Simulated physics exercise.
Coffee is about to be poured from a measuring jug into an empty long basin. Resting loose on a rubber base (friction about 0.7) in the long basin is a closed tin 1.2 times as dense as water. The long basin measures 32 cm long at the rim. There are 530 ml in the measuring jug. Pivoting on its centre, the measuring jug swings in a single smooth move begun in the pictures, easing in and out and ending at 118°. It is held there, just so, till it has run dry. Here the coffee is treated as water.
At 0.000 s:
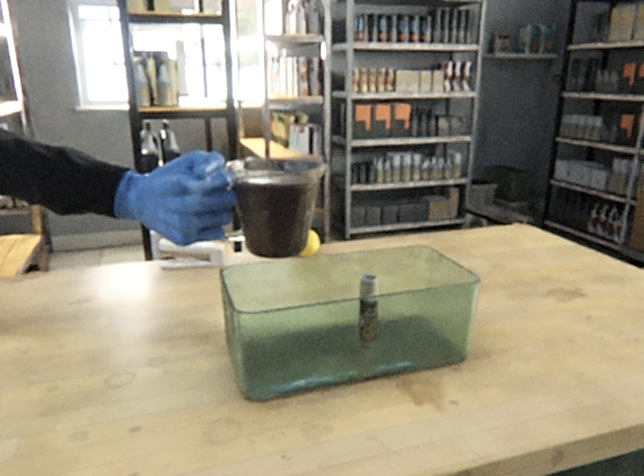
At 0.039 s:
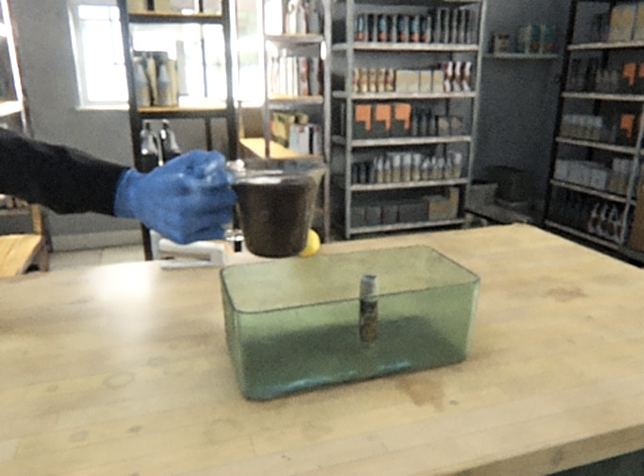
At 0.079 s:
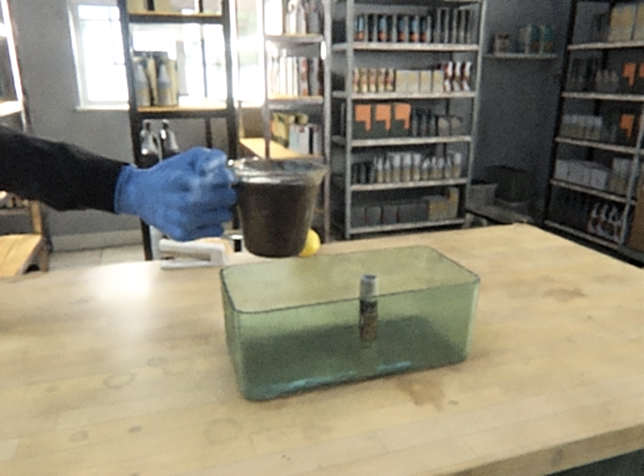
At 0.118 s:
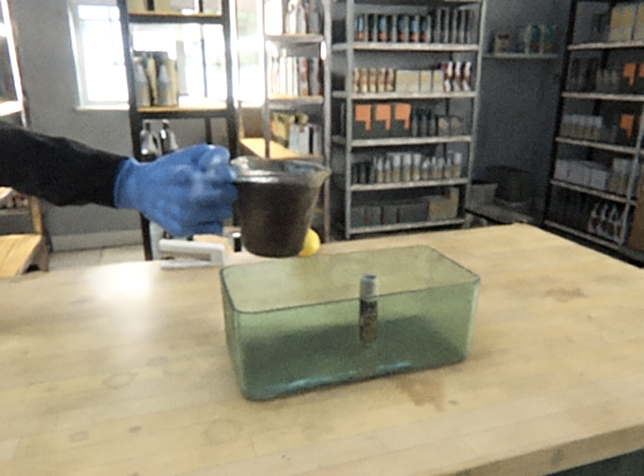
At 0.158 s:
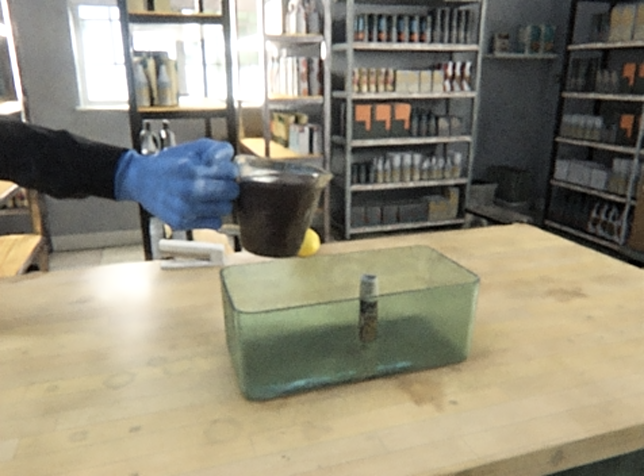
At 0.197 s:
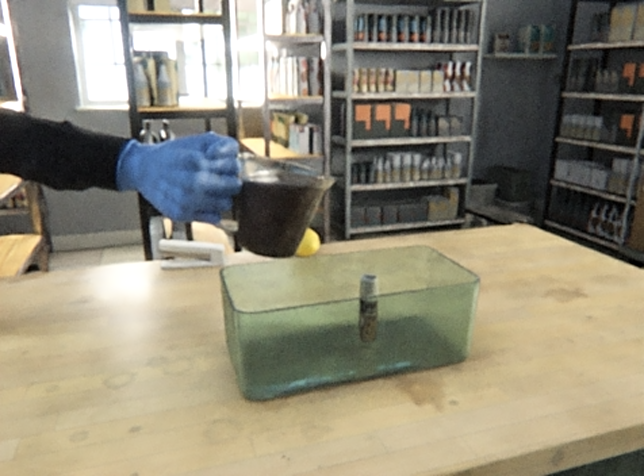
At first, a blue-gloved hand holds a dark-filled measuring jug upright above a long, greenish clear basin on a wooden table, with a small tin standing inside it. The hand then turns the jug slowly, its right rim dipping a little to the right, while the basin and tin stay still.
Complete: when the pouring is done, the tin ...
... has gone over.
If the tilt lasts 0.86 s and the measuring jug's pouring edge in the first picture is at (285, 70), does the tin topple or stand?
Result: Tin tipped over.
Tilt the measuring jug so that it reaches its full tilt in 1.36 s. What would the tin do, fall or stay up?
After the tilt, the tin has tipped over.
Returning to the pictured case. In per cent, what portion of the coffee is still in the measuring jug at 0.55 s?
Still held: Roughly 58 % of the total.
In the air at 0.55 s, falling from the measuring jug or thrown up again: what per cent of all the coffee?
Near 22 per cent at that time.
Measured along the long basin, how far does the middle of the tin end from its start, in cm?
Net tin displacement: Roughly 7.5 cm.
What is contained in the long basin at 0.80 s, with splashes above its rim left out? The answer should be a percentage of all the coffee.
Some 92 percent.
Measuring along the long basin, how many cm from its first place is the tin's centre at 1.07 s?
Close to 7 cm.
By 0.55 s the tilt is 83° and 58 per cent is still to pour; the tin stands where it began.
By 0.80 s the tilt is 117° and 4 per cent is still to pour; the tin leans 8°.
By 1.07 s the tilt is 118° and 0 per cent is still to pour; the tin lies on its side.
By 1.36 s the tilt is 118° and 0 per cent is still to pour; the tin lies on its side.
At rest the tin lies on its side.
